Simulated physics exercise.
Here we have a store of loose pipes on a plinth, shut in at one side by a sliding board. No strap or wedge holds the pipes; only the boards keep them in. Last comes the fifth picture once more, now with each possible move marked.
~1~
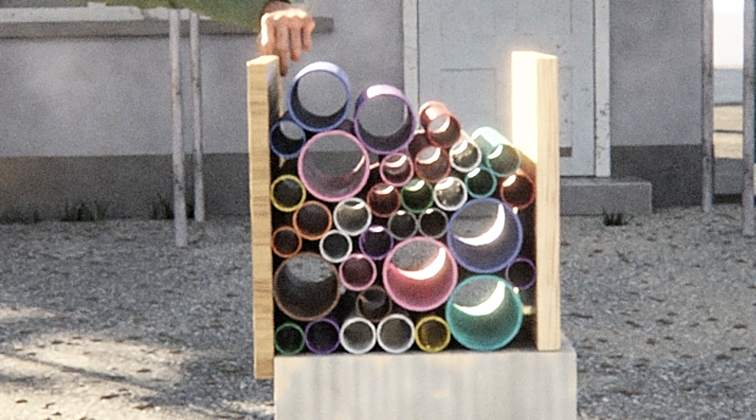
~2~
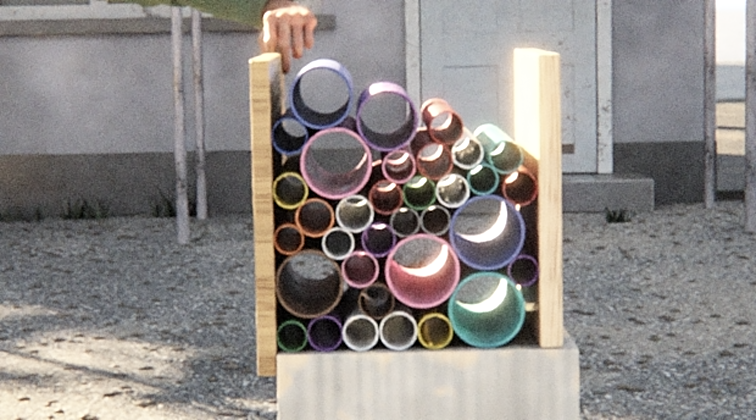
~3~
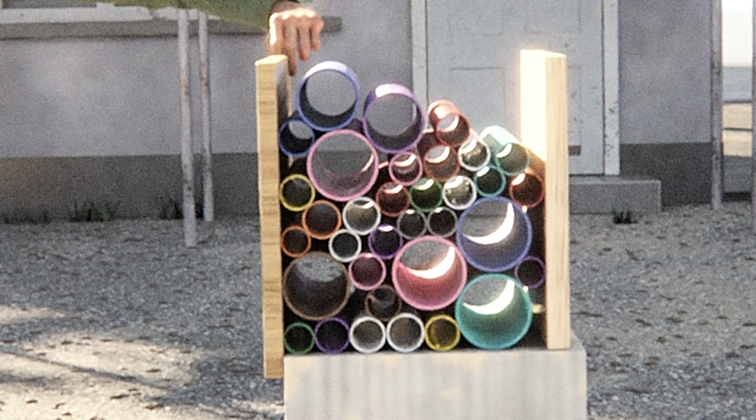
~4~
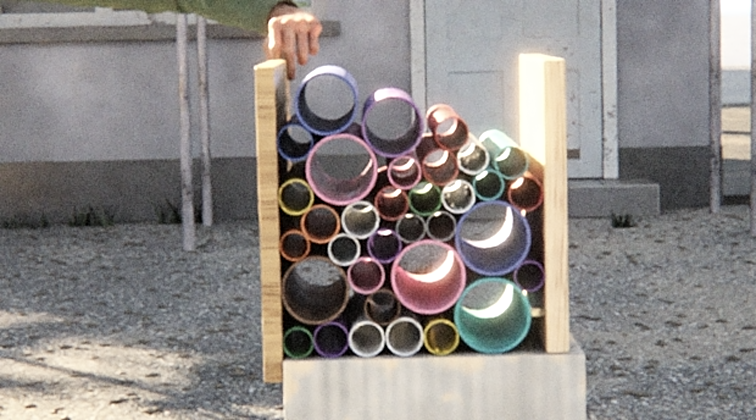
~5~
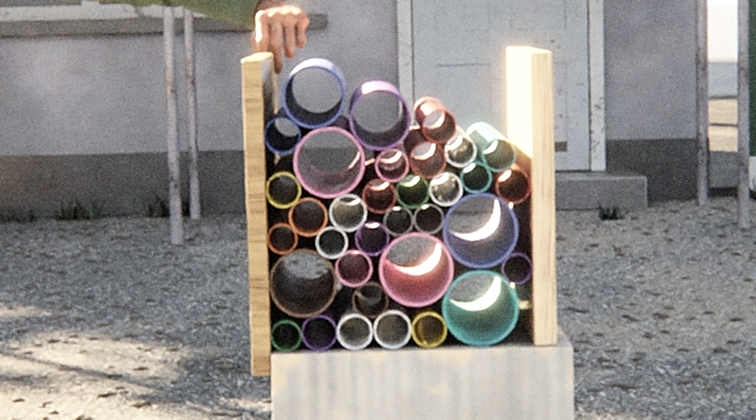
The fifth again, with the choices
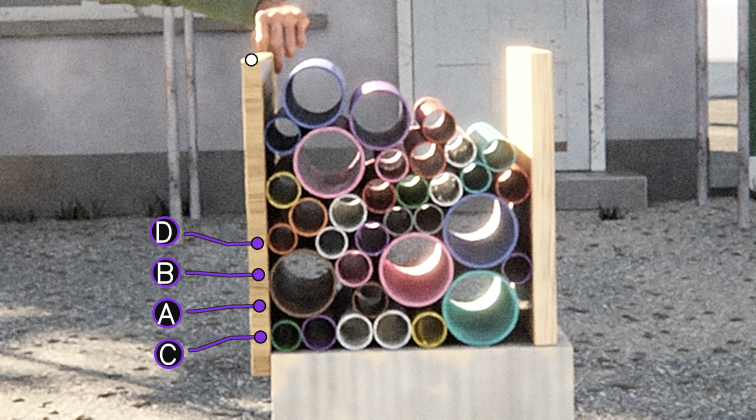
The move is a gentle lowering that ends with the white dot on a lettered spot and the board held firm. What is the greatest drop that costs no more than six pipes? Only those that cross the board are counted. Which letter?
The answer is mark D.
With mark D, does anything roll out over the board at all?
Yes, at D.
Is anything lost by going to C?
Yes.
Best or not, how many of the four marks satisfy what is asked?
The number is one.
On the marked copy, A at (259, 306); B at (258, 274); C at (260, 337); D at (257, 243); the white dot at (251, 60).
With D. Early on, top of the board (264, 139).
Further on, top of the board (267, 227).
At the end, top of the board (267, 242), three out over the board.
As for the rest, A seven out over the board; B seven out over the board; C more than six out over the board.
